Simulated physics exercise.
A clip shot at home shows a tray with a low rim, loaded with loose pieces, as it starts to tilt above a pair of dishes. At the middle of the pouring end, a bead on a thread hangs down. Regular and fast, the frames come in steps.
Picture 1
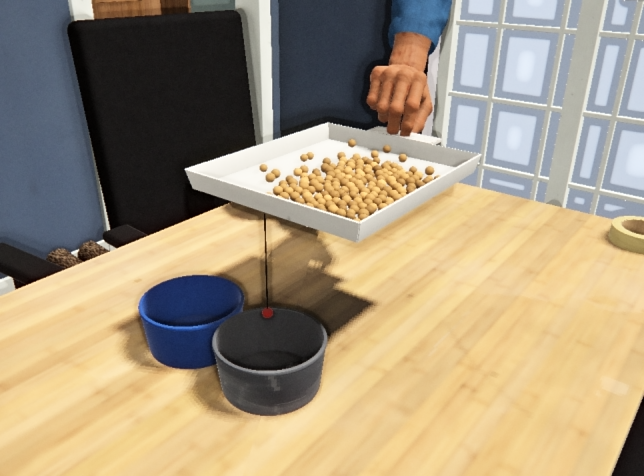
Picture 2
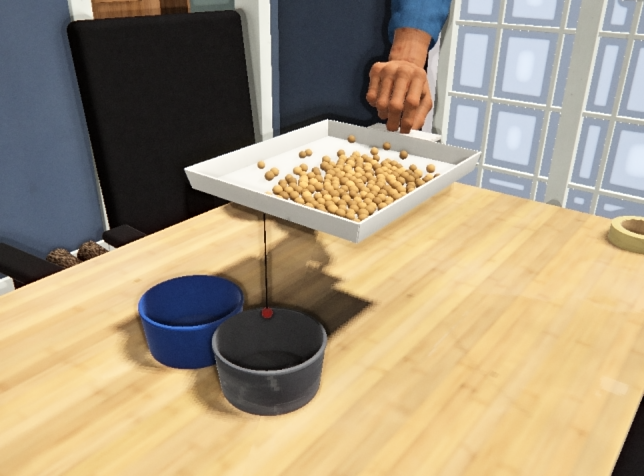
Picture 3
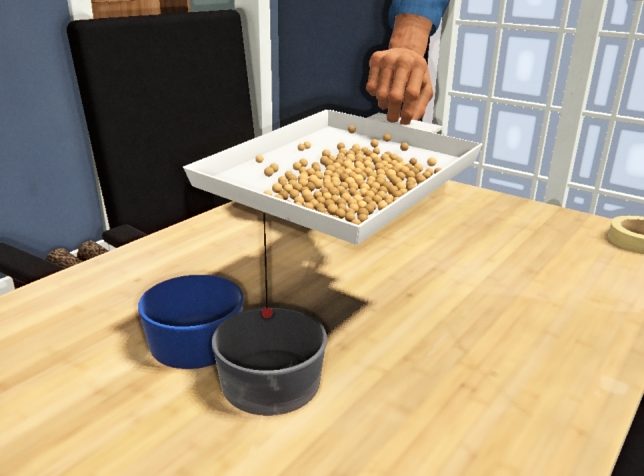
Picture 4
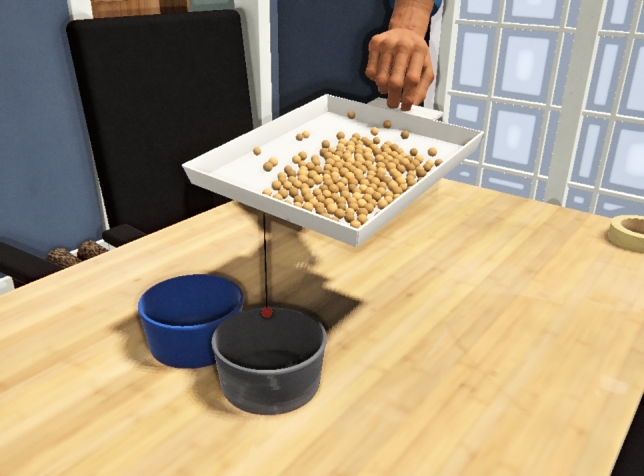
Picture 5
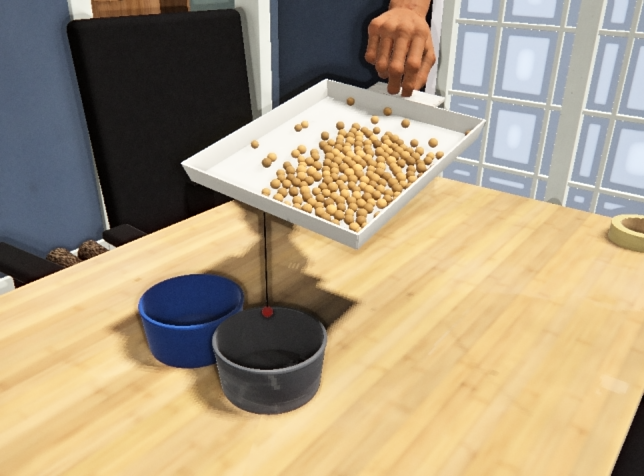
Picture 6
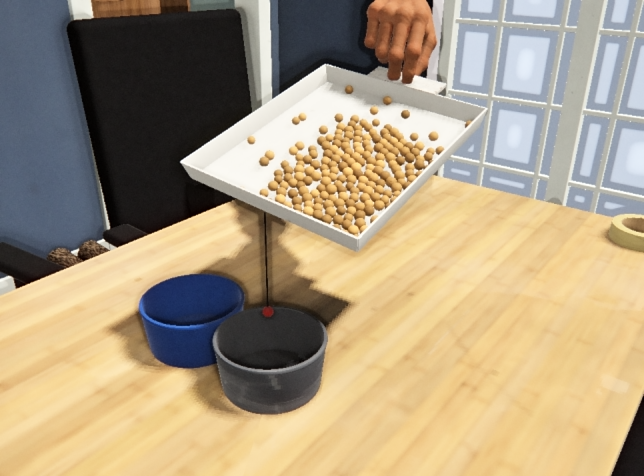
A hand steadily tilts a white tray of round wooden beads above two small dishes.
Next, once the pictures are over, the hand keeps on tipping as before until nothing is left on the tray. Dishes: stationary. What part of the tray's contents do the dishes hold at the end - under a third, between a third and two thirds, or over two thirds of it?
The dishes will most likely fall below a third of the load.
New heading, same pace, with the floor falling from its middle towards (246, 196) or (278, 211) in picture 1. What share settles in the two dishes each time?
Near 90 % and, after that, 40 %.
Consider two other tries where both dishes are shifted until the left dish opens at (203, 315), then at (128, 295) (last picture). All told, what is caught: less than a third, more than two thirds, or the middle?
Try one: Between a third and two thirds; try two: Under a third.
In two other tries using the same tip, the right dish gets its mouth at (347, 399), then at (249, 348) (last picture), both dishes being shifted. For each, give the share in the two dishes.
Respectively 90 percent and 20 percent.
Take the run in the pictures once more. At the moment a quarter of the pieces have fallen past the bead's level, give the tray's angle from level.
Roughly 80°.
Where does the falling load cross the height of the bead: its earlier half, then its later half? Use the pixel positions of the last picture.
I'd say around (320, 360) at first, then around (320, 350).
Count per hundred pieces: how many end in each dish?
Left dish: 0 %, right dish: 20 %.
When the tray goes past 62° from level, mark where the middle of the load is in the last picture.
I'd put the middle of the pieces at roughly (324, 207).
Soon after the last picture, tray tipped steeply; nearly all on the tray; a stray few in the right dish; a small part in the air.
A little later, tray tipped past a quarter turn; a small part on the tray; a small part in the right dish; about two thirds outside both; a small part in the air.
Later still, tray tipped past a quarter turn; about a quarter in the right dish; most outside both.
By the end, tray tipped past a quarter turn; about a quarter in the right dish; none in the left dish; most outside both.
